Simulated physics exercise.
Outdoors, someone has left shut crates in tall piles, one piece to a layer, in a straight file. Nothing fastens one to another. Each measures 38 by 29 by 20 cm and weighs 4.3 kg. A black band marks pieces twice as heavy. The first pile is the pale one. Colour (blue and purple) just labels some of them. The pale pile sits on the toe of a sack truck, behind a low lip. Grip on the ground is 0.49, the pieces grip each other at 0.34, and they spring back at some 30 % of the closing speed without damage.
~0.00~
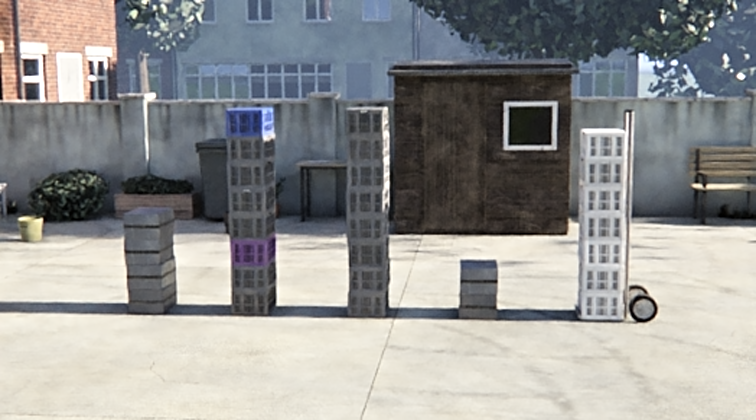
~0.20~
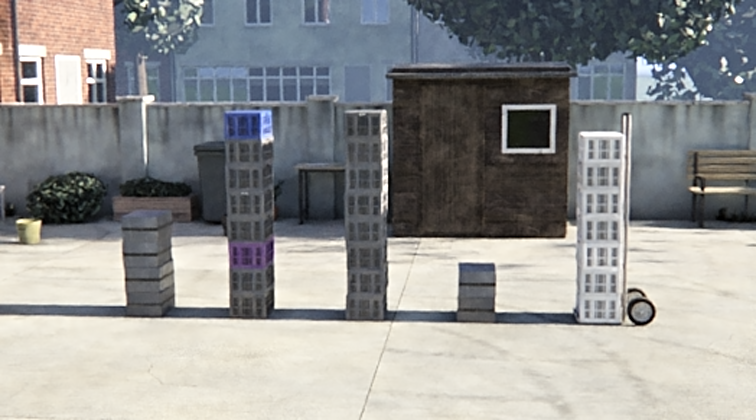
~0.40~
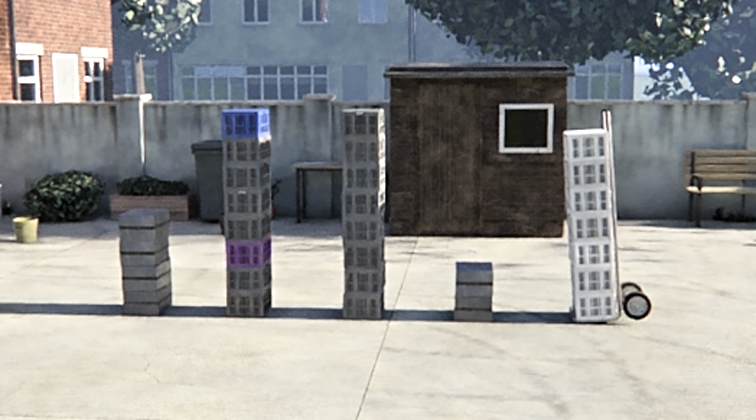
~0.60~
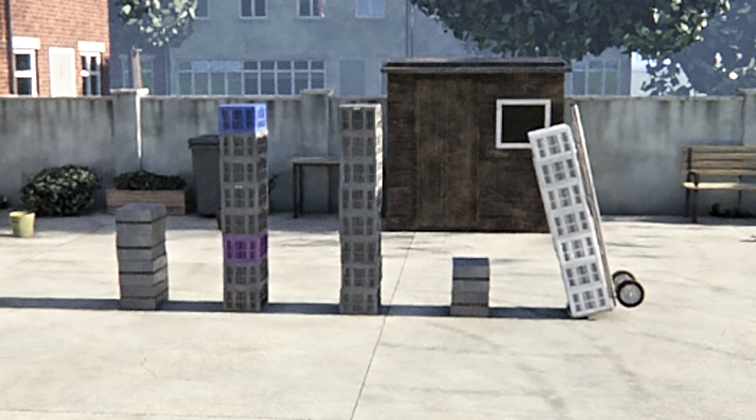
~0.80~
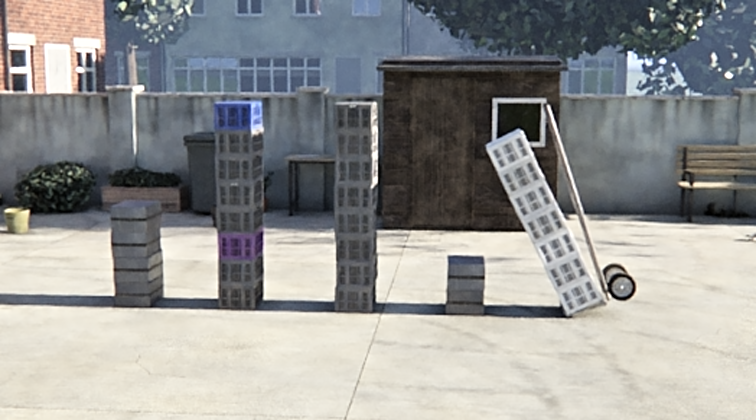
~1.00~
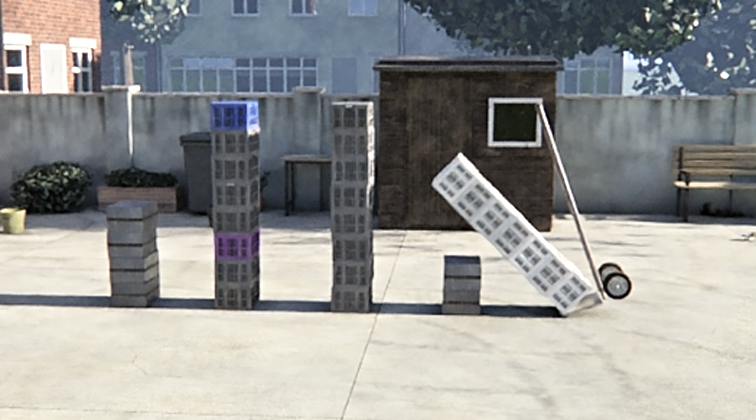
The video shows several upright piles of crates in a row on a paved yard, with a pale pile on a sack truck at the right; the truck tilts left, and the pale pile leans left farther, separating from its frame.
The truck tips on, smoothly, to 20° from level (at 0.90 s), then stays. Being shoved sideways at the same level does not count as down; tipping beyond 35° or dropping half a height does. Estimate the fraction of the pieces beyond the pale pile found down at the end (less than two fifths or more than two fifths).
It comes to less than two fifths.
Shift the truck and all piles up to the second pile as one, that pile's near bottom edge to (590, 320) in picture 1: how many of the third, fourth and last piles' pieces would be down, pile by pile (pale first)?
In that case third 0, fourth 0, last 0.
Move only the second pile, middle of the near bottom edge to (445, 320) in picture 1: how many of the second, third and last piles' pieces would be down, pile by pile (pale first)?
Then second 0, third 0, last 0.
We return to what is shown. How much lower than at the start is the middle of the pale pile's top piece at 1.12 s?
Some 60 cm lower.
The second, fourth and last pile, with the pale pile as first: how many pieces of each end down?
Second 0, fourth 0, last 0.
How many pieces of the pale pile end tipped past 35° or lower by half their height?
7 pale pieces.
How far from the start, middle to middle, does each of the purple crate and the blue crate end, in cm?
About: Purple 0, blue 0.
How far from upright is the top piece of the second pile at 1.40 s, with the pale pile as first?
About 0°.
After 1.12 s, 7 of the pale pile down; none of the 22 other crates down.
After 1.40 s, 7 of the pale pile down; none of the 22 other crates down, 8 disturbed.
At rest (3.2 s), 7 of the pale pile down; none of the 22 other crates down, 7 disturbed; blue crate unmoved; purple crate unmoved. That is 0 per cent. As the last picture would show them, middles, blue crate near (234, 115), purple crate near (237, 243).
